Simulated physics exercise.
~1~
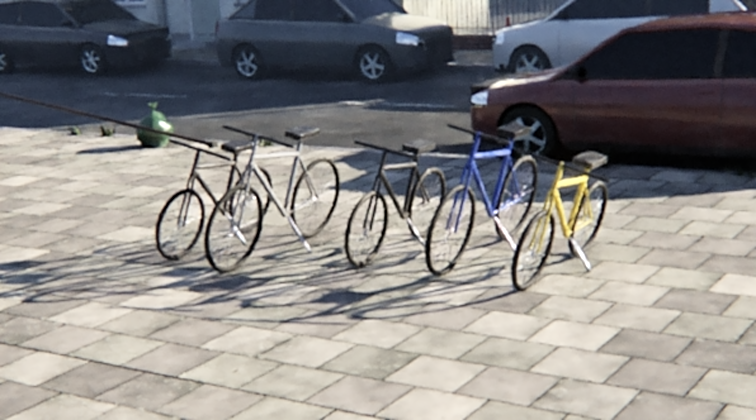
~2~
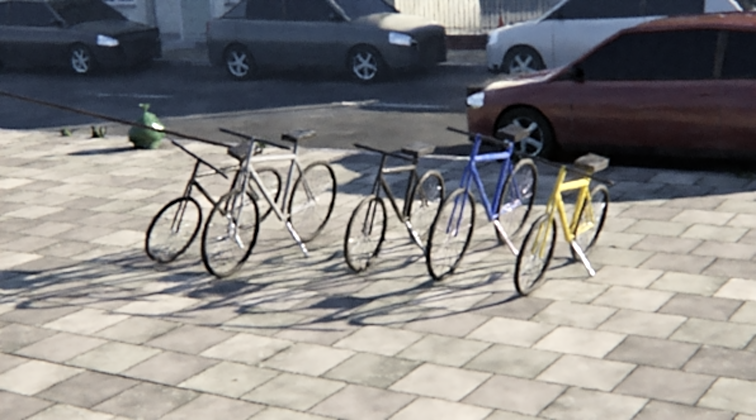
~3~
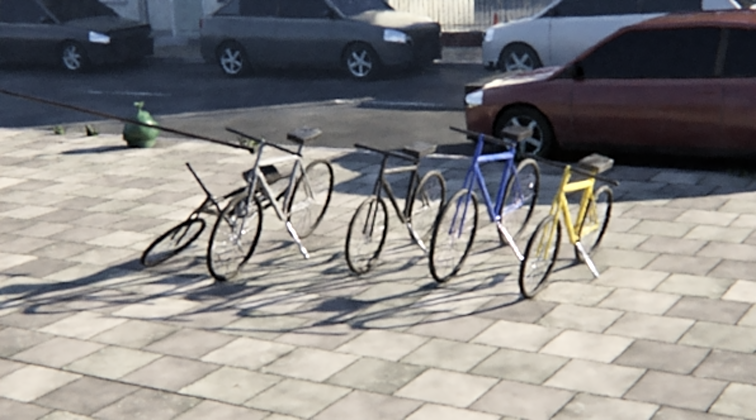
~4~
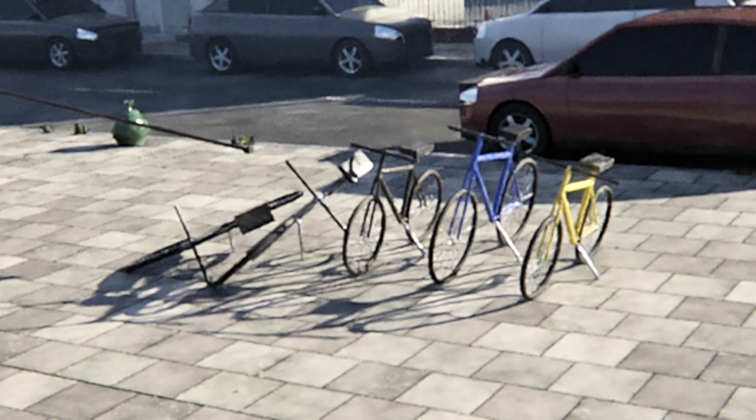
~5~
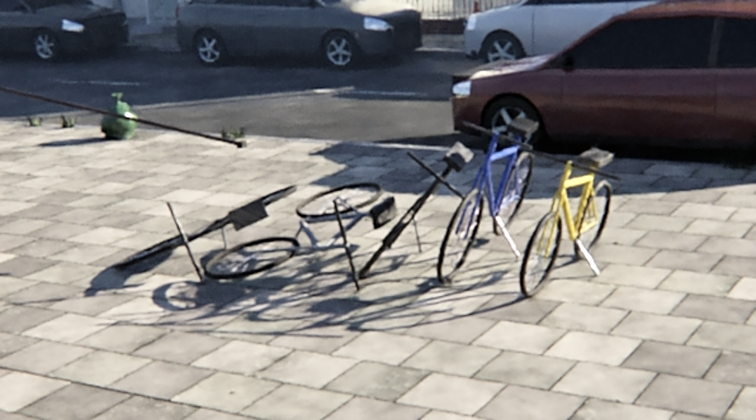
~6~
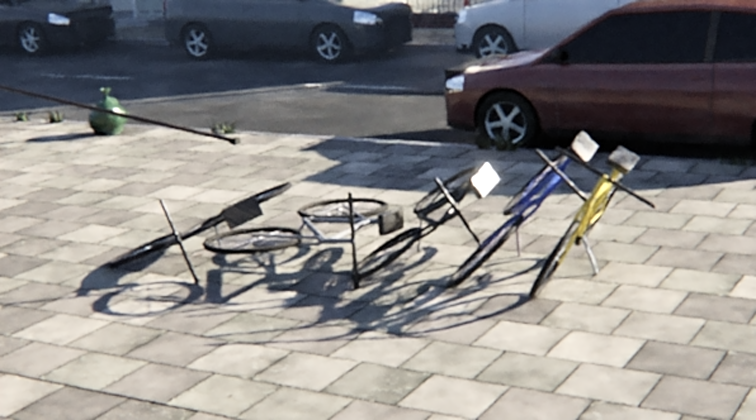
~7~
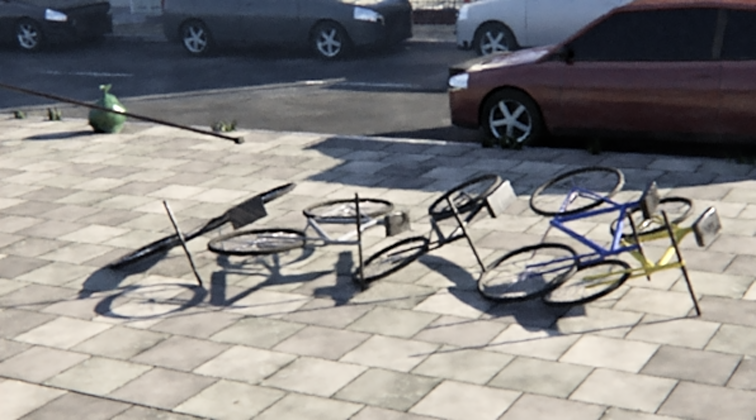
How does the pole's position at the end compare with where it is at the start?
At the start the pole's tip is up by the leftmost upright bicycles, and by the end it is only slightly further right, with its tip in the open above the fallen bicycles.
